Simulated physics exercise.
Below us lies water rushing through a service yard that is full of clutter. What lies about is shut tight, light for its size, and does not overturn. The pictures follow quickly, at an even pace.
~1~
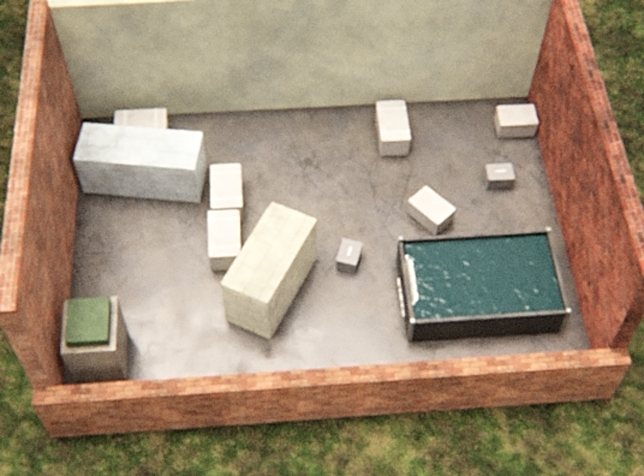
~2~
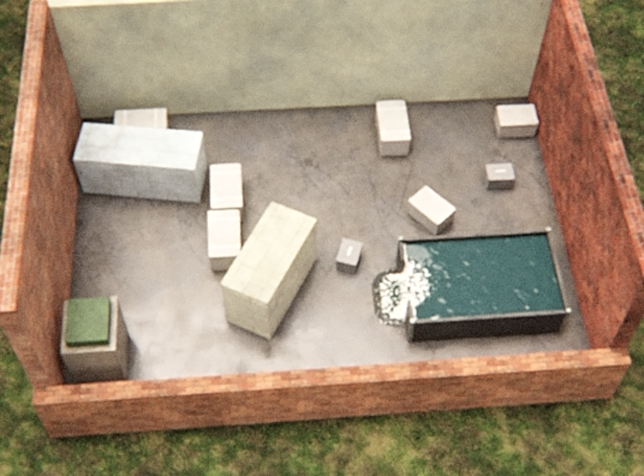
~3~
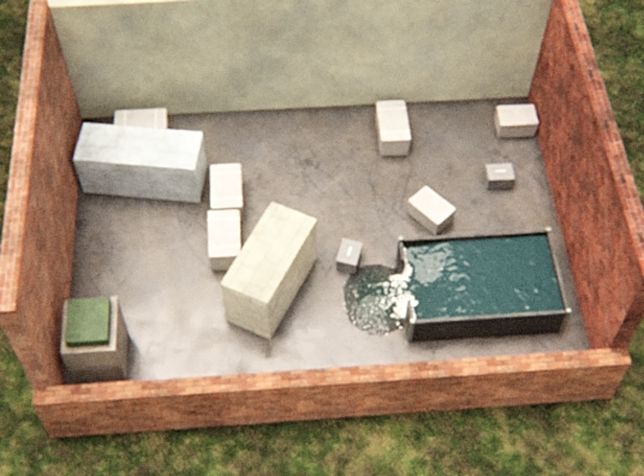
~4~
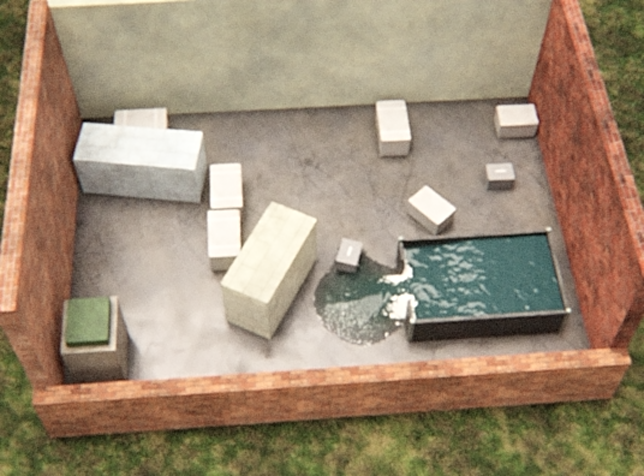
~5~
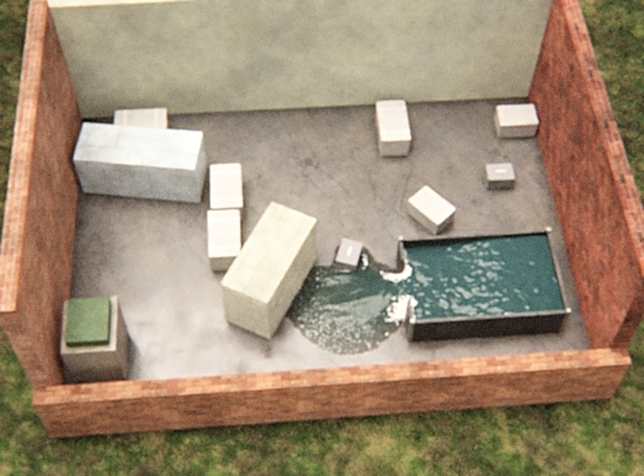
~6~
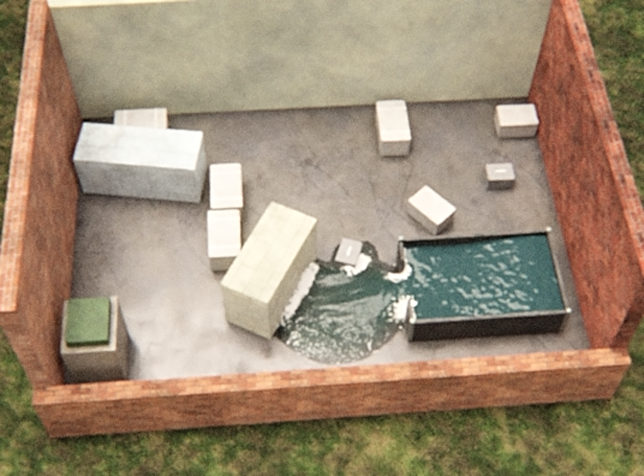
Walled service yard from above, water pouring from the left end of a tank and spreading leftward among still boxes.
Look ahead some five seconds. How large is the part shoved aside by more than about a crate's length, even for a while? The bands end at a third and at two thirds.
Share: Less than a third.
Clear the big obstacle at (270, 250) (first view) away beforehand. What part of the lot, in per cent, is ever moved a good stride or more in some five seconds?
Some 20 per cent.
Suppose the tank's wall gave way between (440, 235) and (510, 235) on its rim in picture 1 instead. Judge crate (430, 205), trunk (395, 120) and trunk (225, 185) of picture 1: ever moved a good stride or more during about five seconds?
In turn: Shifted that much, moved that far, short of that.
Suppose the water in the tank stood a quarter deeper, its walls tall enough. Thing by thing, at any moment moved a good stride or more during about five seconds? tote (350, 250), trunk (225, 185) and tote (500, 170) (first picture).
In turn: Shifted that much, less than that, short of that.
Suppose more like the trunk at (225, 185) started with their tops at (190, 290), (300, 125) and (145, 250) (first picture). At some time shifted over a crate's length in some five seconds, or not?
As listed: Never so far, not that far, less than that.
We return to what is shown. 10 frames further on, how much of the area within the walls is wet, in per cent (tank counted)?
I make it 30 per cent.
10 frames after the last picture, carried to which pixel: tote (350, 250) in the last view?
Around (333, 204).
A moment on, 0 of 8 are well off their spots; 0 afloat.
Next, 1 of 8 are well off their spots; 0 afloat.
Later, 1 of 8 are well off their spots; 0 afloat.
In the end, 1 of 8 are well off their spots, and 1 have been at some point; 0 afloat.
